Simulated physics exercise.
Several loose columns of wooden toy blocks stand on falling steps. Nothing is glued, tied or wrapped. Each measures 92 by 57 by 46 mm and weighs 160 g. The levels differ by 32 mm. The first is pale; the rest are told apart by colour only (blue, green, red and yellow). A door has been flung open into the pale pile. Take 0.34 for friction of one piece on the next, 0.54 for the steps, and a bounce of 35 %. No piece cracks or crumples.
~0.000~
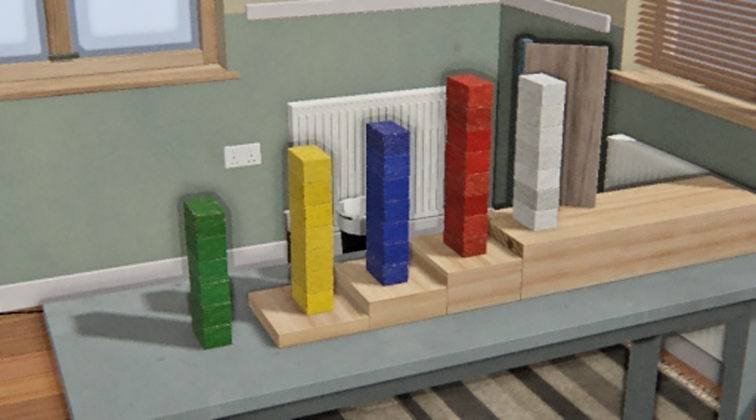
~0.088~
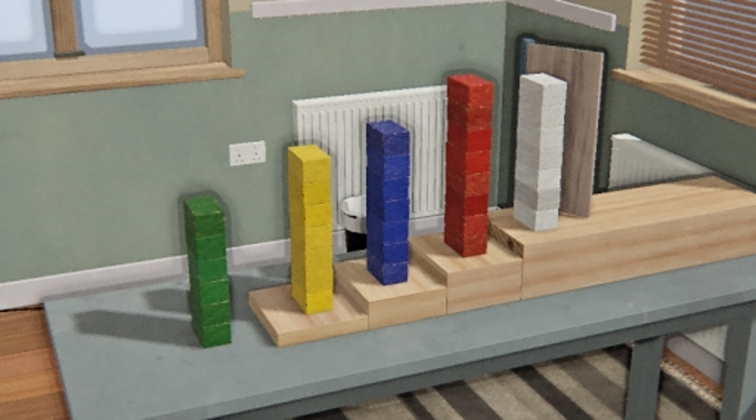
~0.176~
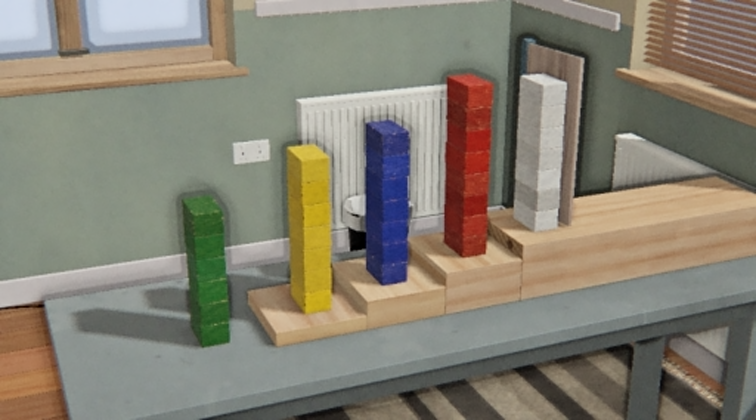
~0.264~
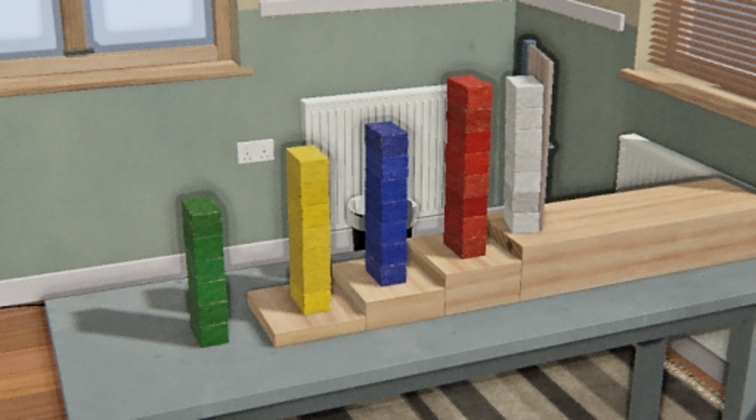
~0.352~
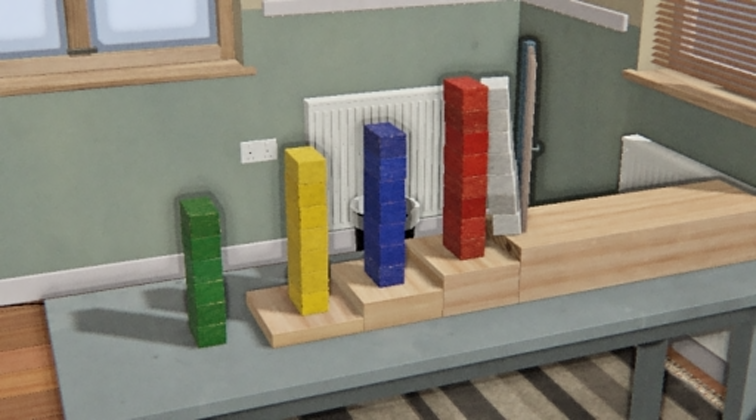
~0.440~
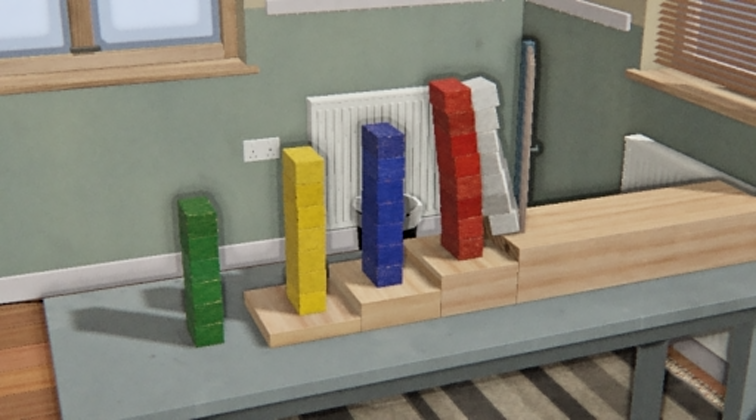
A wooden door behind a stepped row of block towers swung round into the white one, pushing it to the left until it leaned, and the red tower beside it began to bend left too.
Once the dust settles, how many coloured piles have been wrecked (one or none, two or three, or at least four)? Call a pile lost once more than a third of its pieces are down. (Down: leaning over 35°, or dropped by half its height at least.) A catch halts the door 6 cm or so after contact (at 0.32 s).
It takes upwards of three of them.
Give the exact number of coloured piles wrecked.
The count is 4.
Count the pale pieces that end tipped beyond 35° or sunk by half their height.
7 of them.
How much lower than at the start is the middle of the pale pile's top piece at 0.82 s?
About 20 cm.
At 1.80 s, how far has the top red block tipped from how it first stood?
About 160°.
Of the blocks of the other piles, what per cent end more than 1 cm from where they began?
It is 90 per cent.
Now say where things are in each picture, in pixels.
In the first frame (places mark the middle of the side facing us; the camera moves round a little), door edge (606, 81) 53° before square; top red block (481, 96); top blue block (397, 144); the rest undisturbed.
In the second frame, door edge (600, 88) 30° before square; top green block (210, 225).
In the third frame, door edge (580, 94) 6° before square; top red block (480, 96).
In the fourth frame, door edge (549, 98) 17° past square; top yellow block (315, 171).
In the fifth frame, door edge (532, 100) 28° past square, top of the pale pile leaning 5°; top red block (476, 99) shifted 6 mm; one has shifted.
In the sixth frame, door edge (531, 100) 28° past square, top of the pale pile leaning 13°; top red block (458, 102) leaning 4°; top yellow block (310, 173); steepest lean 4°, the block at (470, 187); 7 disturbed, none down.
After 0.82 s, 7 of the pale pile down; 7 of the 28 other blocks down; top blue block leaning 8°; top red block leaning 5°, 30 mm lower.
After 1.18 s, 7 of the pale pile down; 16 of the 28 other blocks down; top red block leaning 39°, 22 cm lower; top yellow block leaning 34°, 31 mm lower.
After 1.80 s, 7 of the pale pile down; 24 of the 28 other blocks down; top red block upside down; top green block on its side.
At rest (2.8 s), 7 of the pale pile down; 24 of the 28 other blocks down; top red block upside down; top green block upside down. Wrecked, blue, green, red and yellow. As the last picture would show them, middles, top red block near (252, 270).
